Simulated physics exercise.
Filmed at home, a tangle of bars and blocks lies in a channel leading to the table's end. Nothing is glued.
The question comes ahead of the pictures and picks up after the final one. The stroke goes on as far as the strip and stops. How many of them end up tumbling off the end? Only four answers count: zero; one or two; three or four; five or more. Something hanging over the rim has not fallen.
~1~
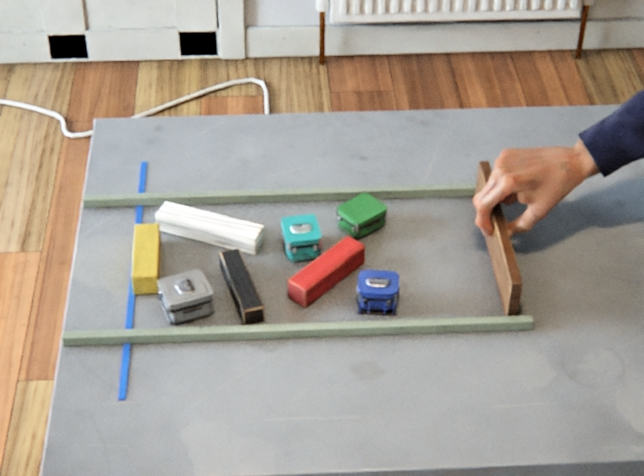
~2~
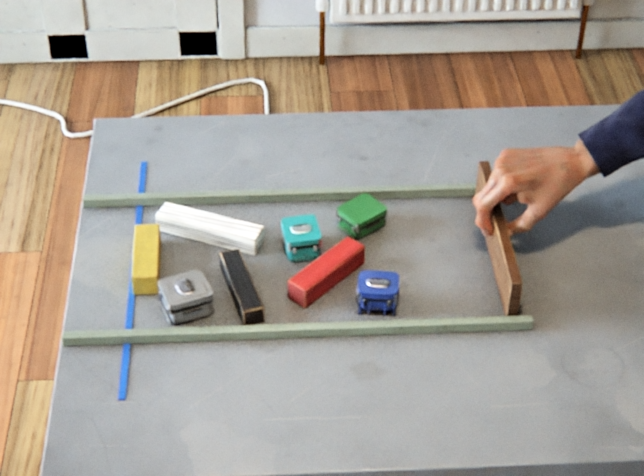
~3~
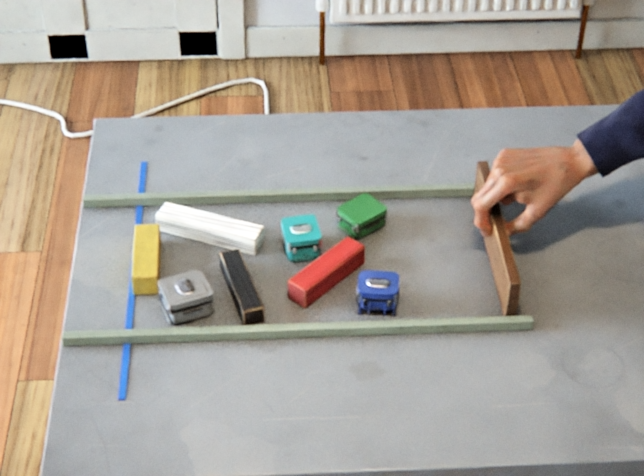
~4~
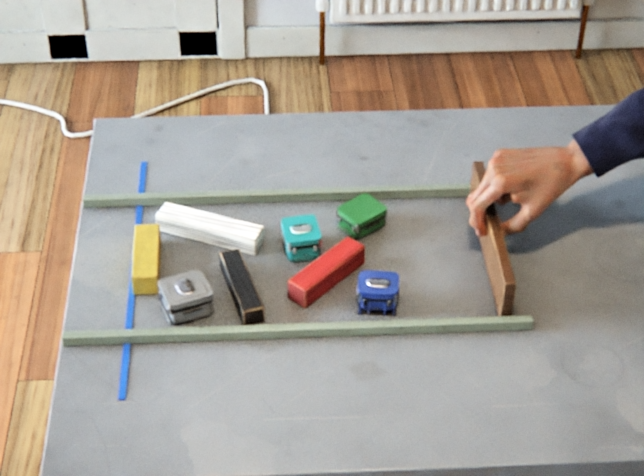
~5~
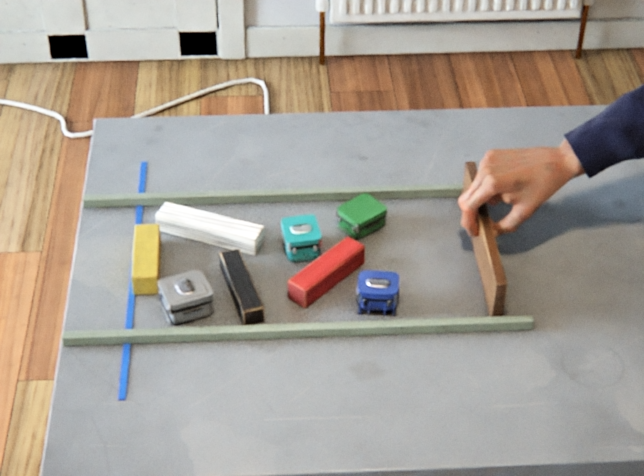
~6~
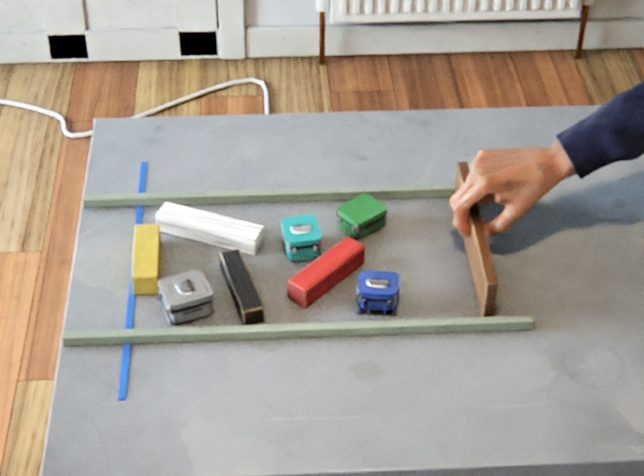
The push clears three or four off the end, I'd bet.
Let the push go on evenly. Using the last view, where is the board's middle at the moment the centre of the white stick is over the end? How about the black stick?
(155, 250) and then (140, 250), give or take.
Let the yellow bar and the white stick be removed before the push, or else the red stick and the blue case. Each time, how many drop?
1 in the first case and 2 in the second.
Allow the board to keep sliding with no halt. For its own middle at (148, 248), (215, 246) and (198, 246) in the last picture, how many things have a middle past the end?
The counts: 3, 0 and 0.
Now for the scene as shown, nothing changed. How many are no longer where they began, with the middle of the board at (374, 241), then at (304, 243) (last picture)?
At that stage 2; at the next, 7.
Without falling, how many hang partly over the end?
The count would be 1.
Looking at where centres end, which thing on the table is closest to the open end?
Foremost: The red stick.
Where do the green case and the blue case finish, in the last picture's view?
(118, 216) and (109, 309).
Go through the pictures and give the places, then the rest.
Yellow bar (147, 258); grey case (186, 298); white stick (210, 228); board (497, 237); tape (134, 267), in the first picture.
Grey case (186, 298); turquoise case (301, 238), in the second picture.
White stick (210, 228); board (496, 237), in the third picture.
Yellow bar (147, 258); black stick (241, 286), in the fourth picture.
Grey case (186, 298); red stick (327, 271), in the fifth picture.
Yellow bar (147, 258); grey case (186, 298); white stick (210, 228); board (474, 238); tape (134, 267), in the sixth picture.
Early on, none off yet; yellow bar at rest near (147, 258); grey case at rest near (186, 298); white stick at rest near (210, 228).
Finally, the number that fall off is three or four; lost, black stick, white stick, grey case and yellow bar.
